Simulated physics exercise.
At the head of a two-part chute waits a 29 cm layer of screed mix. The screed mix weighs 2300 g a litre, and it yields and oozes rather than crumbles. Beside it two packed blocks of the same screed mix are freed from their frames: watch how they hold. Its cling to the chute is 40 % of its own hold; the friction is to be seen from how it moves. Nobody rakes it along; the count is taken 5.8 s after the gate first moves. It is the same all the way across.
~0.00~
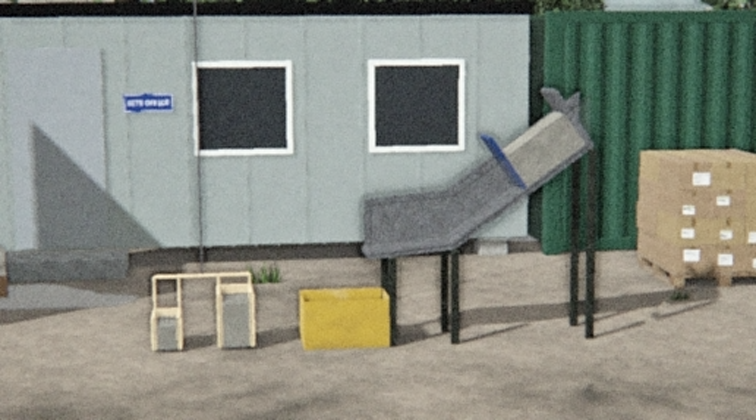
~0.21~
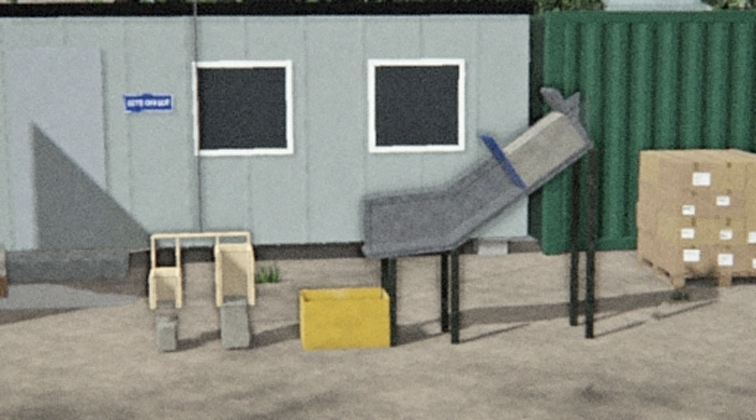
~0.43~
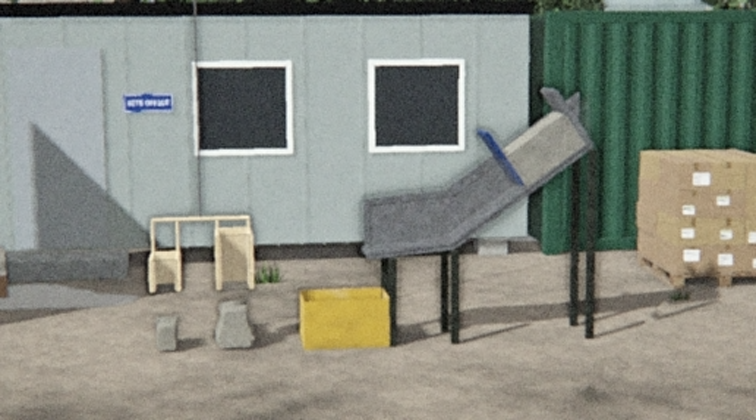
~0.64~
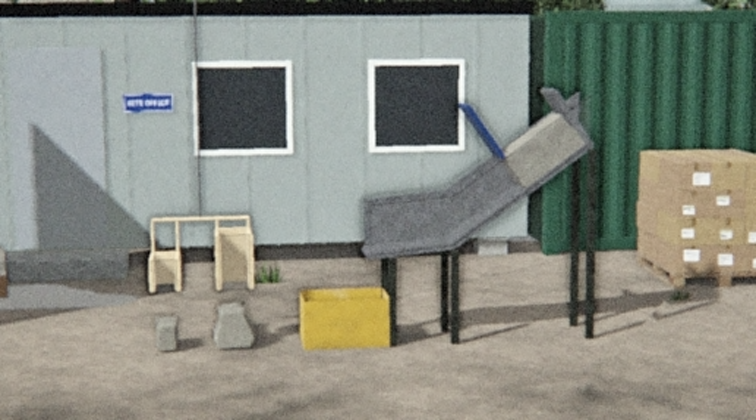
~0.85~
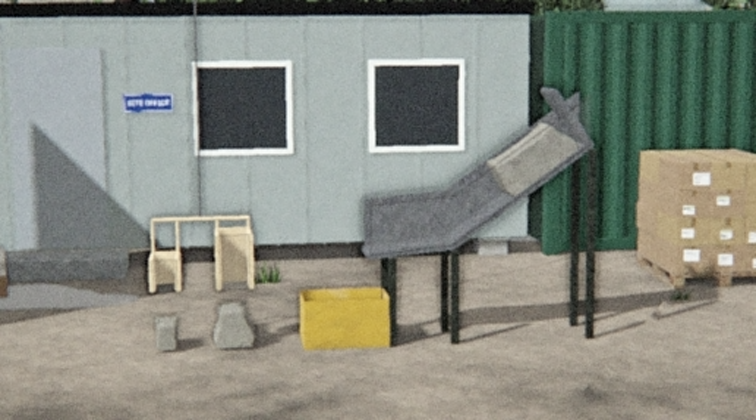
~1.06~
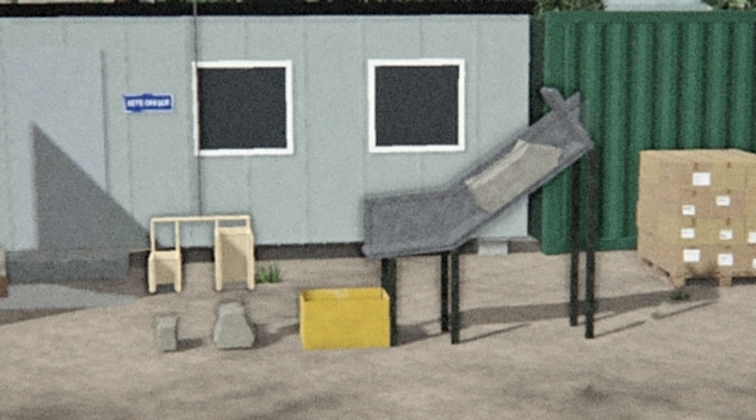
Wooden moulds lift off two blocks, then a blue gate opens and grey mix slides downslope.
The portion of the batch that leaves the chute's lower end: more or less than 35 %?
Expect less than 35 %.
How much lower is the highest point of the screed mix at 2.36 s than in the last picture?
About 48.5 cm.
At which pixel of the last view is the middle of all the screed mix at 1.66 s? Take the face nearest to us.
Around (438, 227).
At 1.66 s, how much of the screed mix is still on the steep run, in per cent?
Near 35 %.
After 1.66 s, 35 % is on the steep run, 65 % on the flatter one and 0 % past the end.
After 2.36 s, 20 % is on the steep run, 80 % on the flatter one and 0 % past the end.
After 3.06 s, 20 % is on the steep run, 80 % on the flatter one and 0 % past the end.
After 3.76 s, 20 % is on the steep run, 80 % on the flatter one and 0 % past the end.
After 6.18 s, 20 % is on the steep run, 80 % on the flatter one and 0 % past the end.
